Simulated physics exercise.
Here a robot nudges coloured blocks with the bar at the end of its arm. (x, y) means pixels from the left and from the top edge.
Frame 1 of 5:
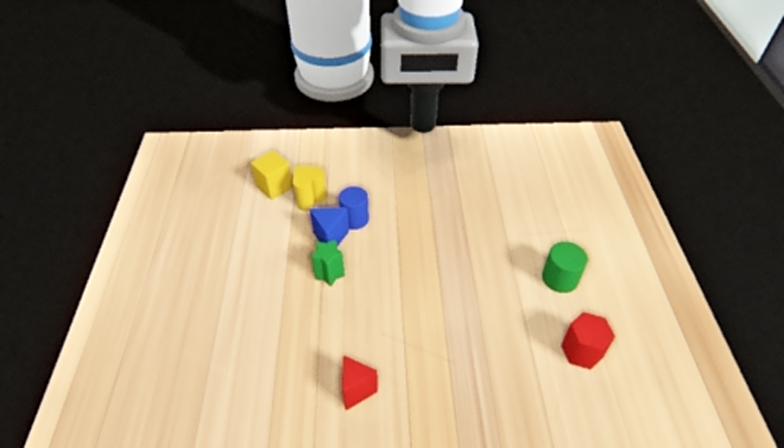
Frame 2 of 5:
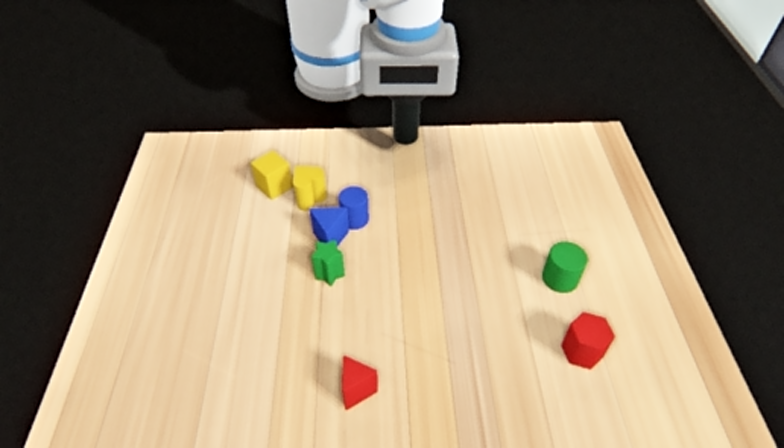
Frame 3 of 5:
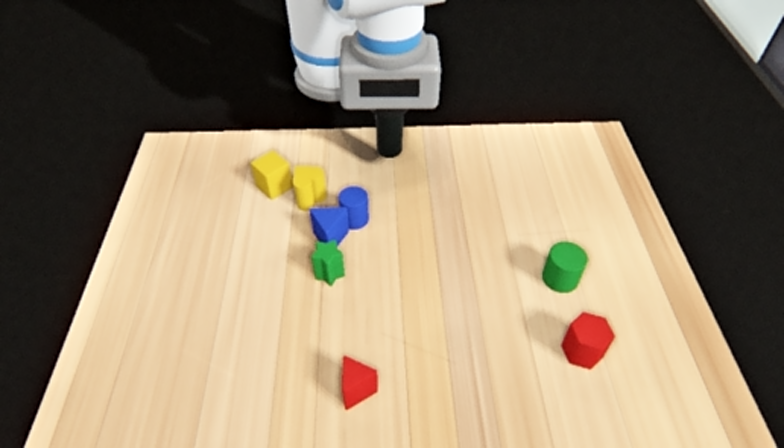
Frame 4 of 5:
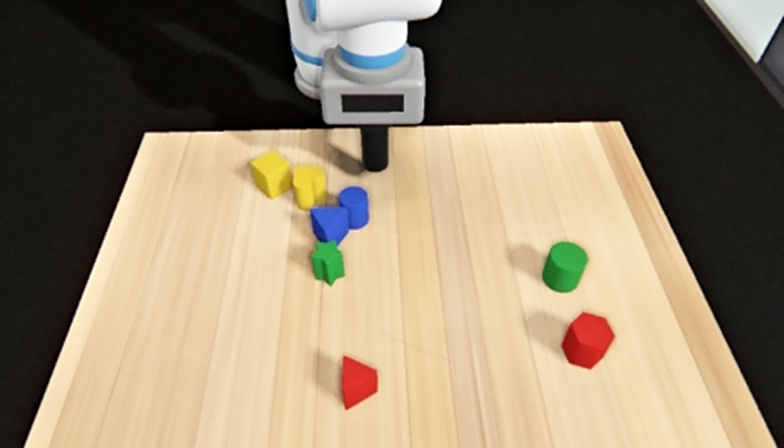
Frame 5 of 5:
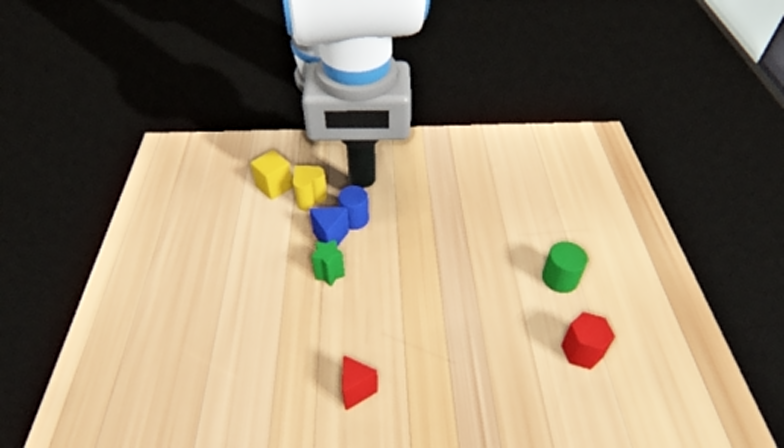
The clip opens with a robot arm at the top edge of a wooden board scattered with yellow, blue, green and red blocks. The arm moves steadily left and toward the viewer, bringing its dark bar over the board and close behind the blue cylinder, while the blocks all stay still.
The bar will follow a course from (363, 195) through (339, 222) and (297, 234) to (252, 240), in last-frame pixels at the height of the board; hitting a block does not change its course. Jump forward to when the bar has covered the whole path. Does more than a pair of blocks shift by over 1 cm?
No, it doesn't check out.
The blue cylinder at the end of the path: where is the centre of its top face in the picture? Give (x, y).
Put as a pixel place, it's (347, 219).
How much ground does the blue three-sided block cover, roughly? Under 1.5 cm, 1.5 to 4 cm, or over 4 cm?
By the end of the path, it will have gone between 1.5 and 4 cm.
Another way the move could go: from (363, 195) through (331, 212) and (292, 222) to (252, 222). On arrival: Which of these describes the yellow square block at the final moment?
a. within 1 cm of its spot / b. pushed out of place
Answer: A.
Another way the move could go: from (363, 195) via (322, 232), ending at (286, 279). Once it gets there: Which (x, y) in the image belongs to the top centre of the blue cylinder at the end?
I'd guess (343, 219).
On the path given first. One third of the way, bar (337, 207); blue three-sided block (325, 230), turned 60° clockwise; blue cylinder (349, 218).
Two thirds of the way, bar (294, 220); green star block (327, 253); blue three-sided block (315, 234), turned 20° clockwise; blue cylinder (347, 219).
At the end, bar (248, 225); yellow heart not moved; green star block (327, 253); blue three-sided block (315, 234), turned 20° clockwise; blue cylinder (347, 219).
